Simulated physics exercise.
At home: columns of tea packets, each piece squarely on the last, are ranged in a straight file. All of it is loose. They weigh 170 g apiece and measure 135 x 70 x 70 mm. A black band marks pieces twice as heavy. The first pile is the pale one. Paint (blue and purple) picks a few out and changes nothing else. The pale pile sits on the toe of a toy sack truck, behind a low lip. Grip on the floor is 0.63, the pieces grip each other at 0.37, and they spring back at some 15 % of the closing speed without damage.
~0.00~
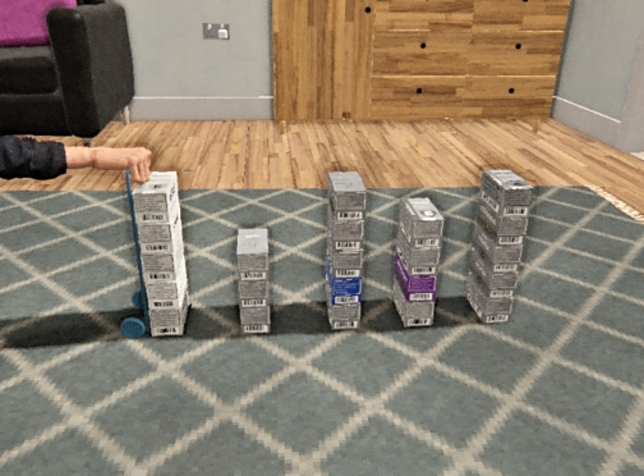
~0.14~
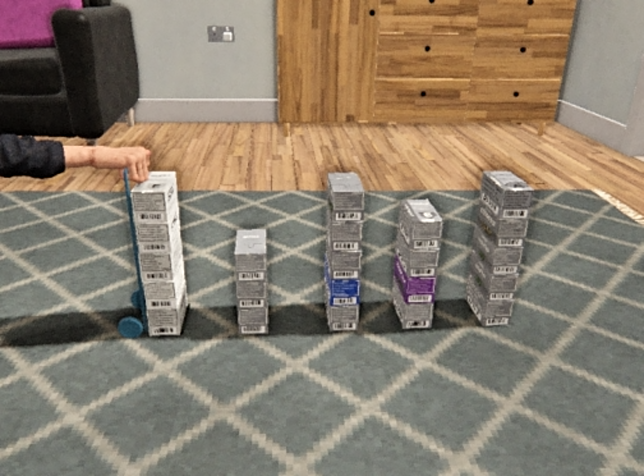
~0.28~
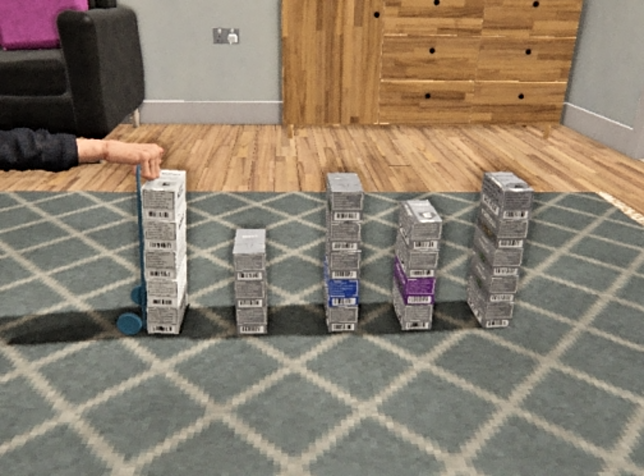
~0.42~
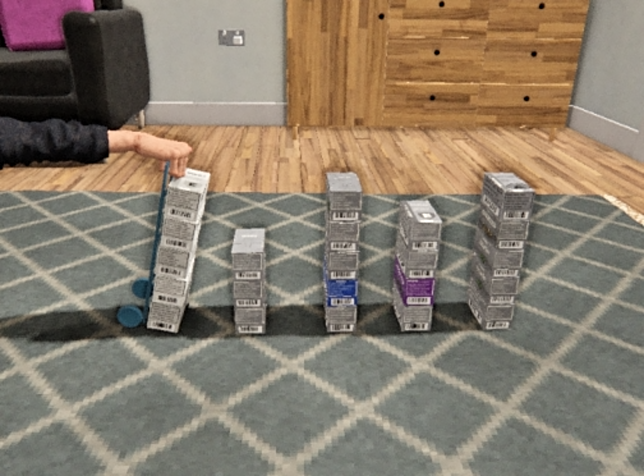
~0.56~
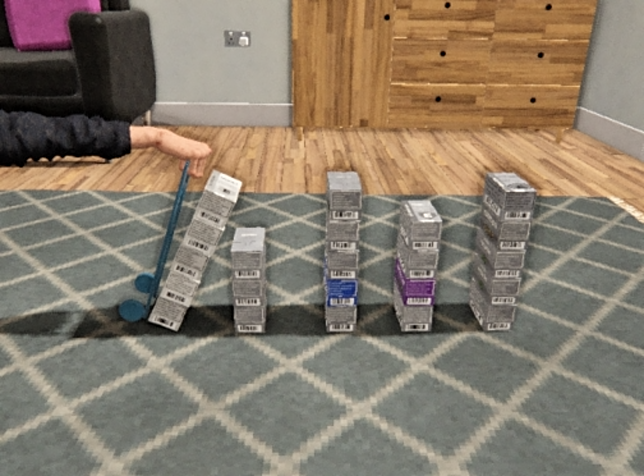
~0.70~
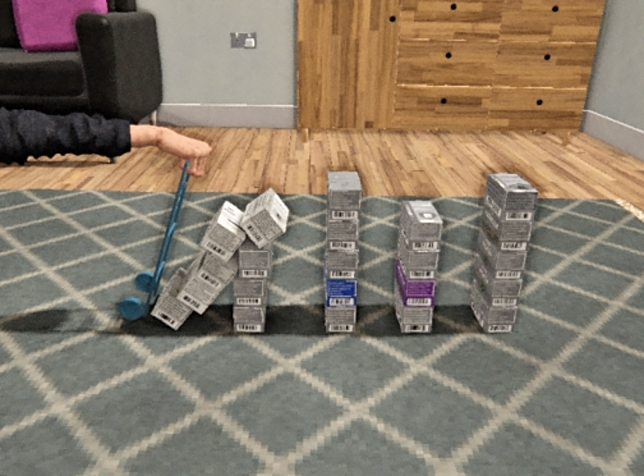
On a patterned rug, a hand tilting a small blue hand truck rightward, its pale stack of boxes leaning and breaking apart against the neighbouring grey column.
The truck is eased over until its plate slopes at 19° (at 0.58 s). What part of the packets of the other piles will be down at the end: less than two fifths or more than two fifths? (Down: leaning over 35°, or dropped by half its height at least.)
Upwards of two fifths of them.
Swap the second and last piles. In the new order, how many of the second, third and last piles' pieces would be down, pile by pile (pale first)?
In that case second 4, third 4, last 3.
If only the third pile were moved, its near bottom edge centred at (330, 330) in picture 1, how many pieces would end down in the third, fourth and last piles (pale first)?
Then third 5, fourth 4, last 4.
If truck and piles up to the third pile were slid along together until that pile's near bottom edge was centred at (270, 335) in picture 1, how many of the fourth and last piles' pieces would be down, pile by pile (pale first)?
In that case fourth 4, last 5.
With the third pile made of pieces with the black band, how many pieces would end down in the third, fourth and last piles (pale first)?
Then third 0, fourth 0, last 0.
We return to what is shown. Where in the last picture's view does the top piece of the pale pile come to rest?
At about (314, 281).
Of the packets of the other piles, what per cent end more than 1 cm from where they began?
95 per cent.
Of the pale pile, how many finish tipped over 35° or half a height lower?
5 of them.
By 0.92 s, 5 of the pale pile down; none of the 17 other packets down, 7 disturbed; blue packet moved 6 mm.
By 1.36 s, 5 of the pale pile down; 2 of the 17 other packets down; blue packet tilted 25°.
By 1.78 s, 5 of the pale pile down; 11 of the 17 other packets down; blue packet tilted 56°, 40 mm lower; purple packet tilted 55°, 36 mm lower.
By 2.06 s, 5 of the pale pile down; 15 of the 17 other packets down; blue packet tilted 74°, 6 cm lower; purple packet tilted 57°, 56 mm lower.
When it is over (2.7 s), 5 of the pale pile down; 15 of the 17 other packets down; blue packet on its side; purple packet tilted 59°, 57 mm lower. That is 88 per cent. In pixels of the last frame, middles, blue packet near (395, 303), purple packet near (466, 301).
